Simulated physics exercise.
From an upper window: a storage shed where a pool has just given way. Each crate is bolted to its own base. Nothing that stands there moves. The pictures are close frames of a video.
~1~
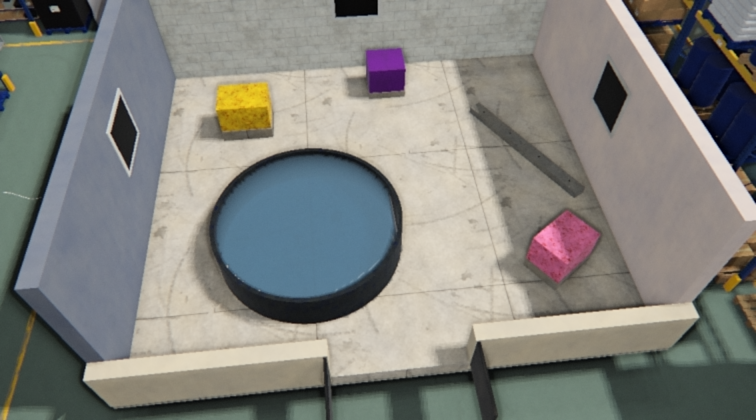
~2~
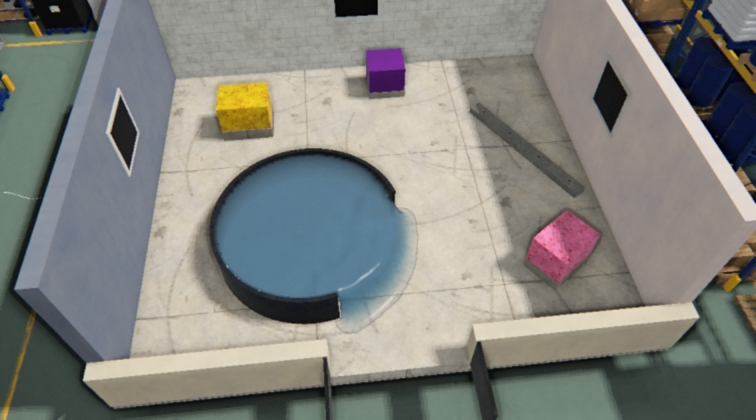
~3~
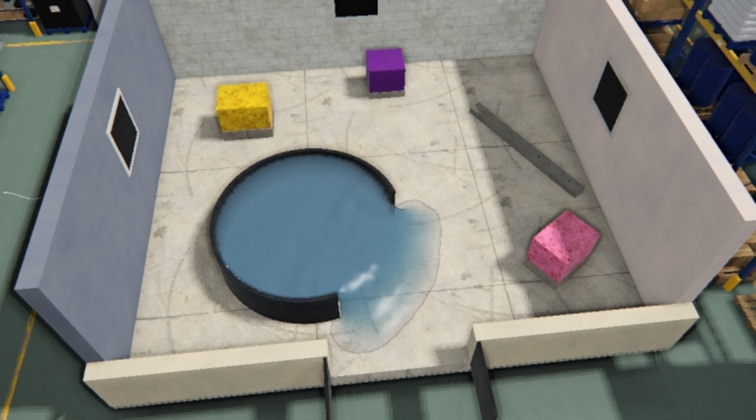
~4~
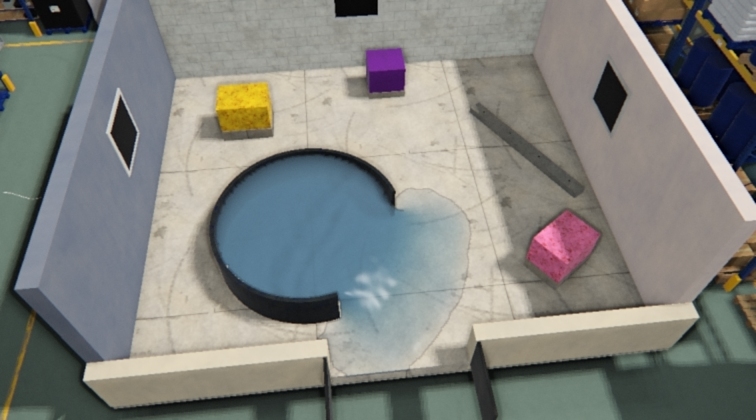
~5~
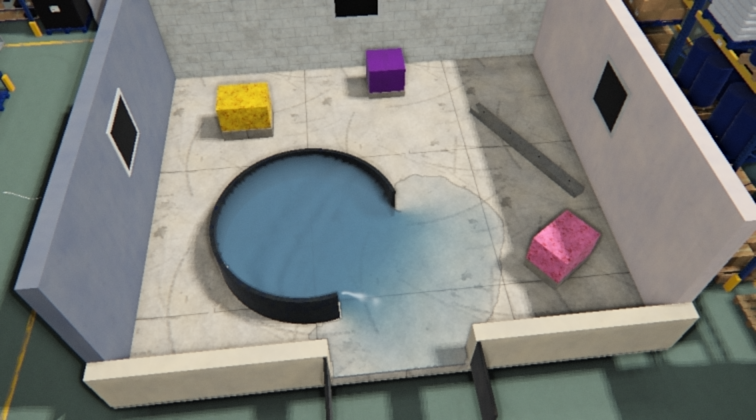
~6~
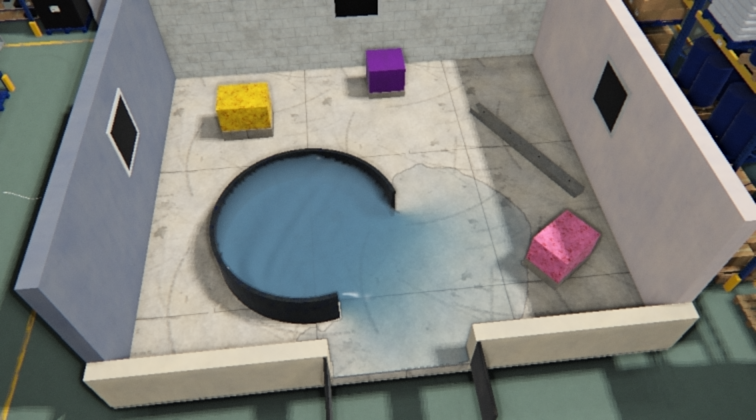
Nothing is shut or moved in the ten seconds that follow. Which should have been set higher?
In the end: The yellow crate escapes dry; the pink crate is wetted; the purple crate is wetted.
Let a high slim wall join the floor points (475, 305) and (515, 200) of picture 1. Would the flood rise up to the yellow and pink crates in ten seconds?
Then: Yellow crate remains dry; pink crate remains dry.
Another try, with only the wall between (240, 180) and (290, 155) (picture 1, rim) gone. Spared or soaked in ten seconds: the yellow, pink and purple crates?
Then: The yellow crate ends up wet, the pink crate escapes it, the purple crate is topped.
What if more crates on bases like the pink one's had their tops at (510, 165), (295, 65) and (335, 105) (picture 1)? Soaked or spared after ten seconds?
In turn: Is topped, remains dry, keeps dry.
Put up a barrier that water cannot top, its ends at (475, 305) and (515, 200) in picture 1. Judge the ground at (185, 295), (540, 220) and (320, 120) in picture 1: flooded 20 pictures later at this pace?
In that order: Not flooded, wet, free of water.
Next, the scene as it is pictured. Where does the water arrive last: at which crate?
I say the crate marked yellow.
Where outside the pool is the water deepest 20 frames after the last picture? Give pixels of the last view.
Near (640, 329).
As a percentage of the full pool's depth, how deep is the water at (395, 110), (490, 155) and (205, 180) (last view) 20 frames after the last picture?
About 0, 16 and 0 per cent.
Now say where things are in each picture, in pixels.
In the first picture, still water in the round tank at (307, 220).
In the second picture, the front is at a hidden place, out from the gap at (391, 266).
In the third picture, the front is at (417, 206), out from the gap at (391, 267).
In the fourth picture, water pours out at (391, 267) and has run to (428, 194).
In the fifth picture, water pours out at (391, 267) and has run to (441, 180).
In the sixth picture, water pours out at (391, 268) and has run to (513, 208).
A moment on, water covers 25 % of the floor; the yellow crate not reached, the pink crate water round its plinth, the purple crate not reached.
Next, water covers 30 % of the floor; the yellow crate not reached, the pink crate water round its plinth, the purple crate not reached.
Then, water covers 35 % of the floor; the yellow crate not reached, the pink crate water round its plinth, the purple crate not reached.
Later, water covers 70 % of the floor; the yellow crate water round its plinth, the pink crate water round its plinth, the purple crate water round its plinth.
In the end, water covers 90 % of the floor; the yellow crate stayed above the water, the pink crate was topped, the purple crate was topped.
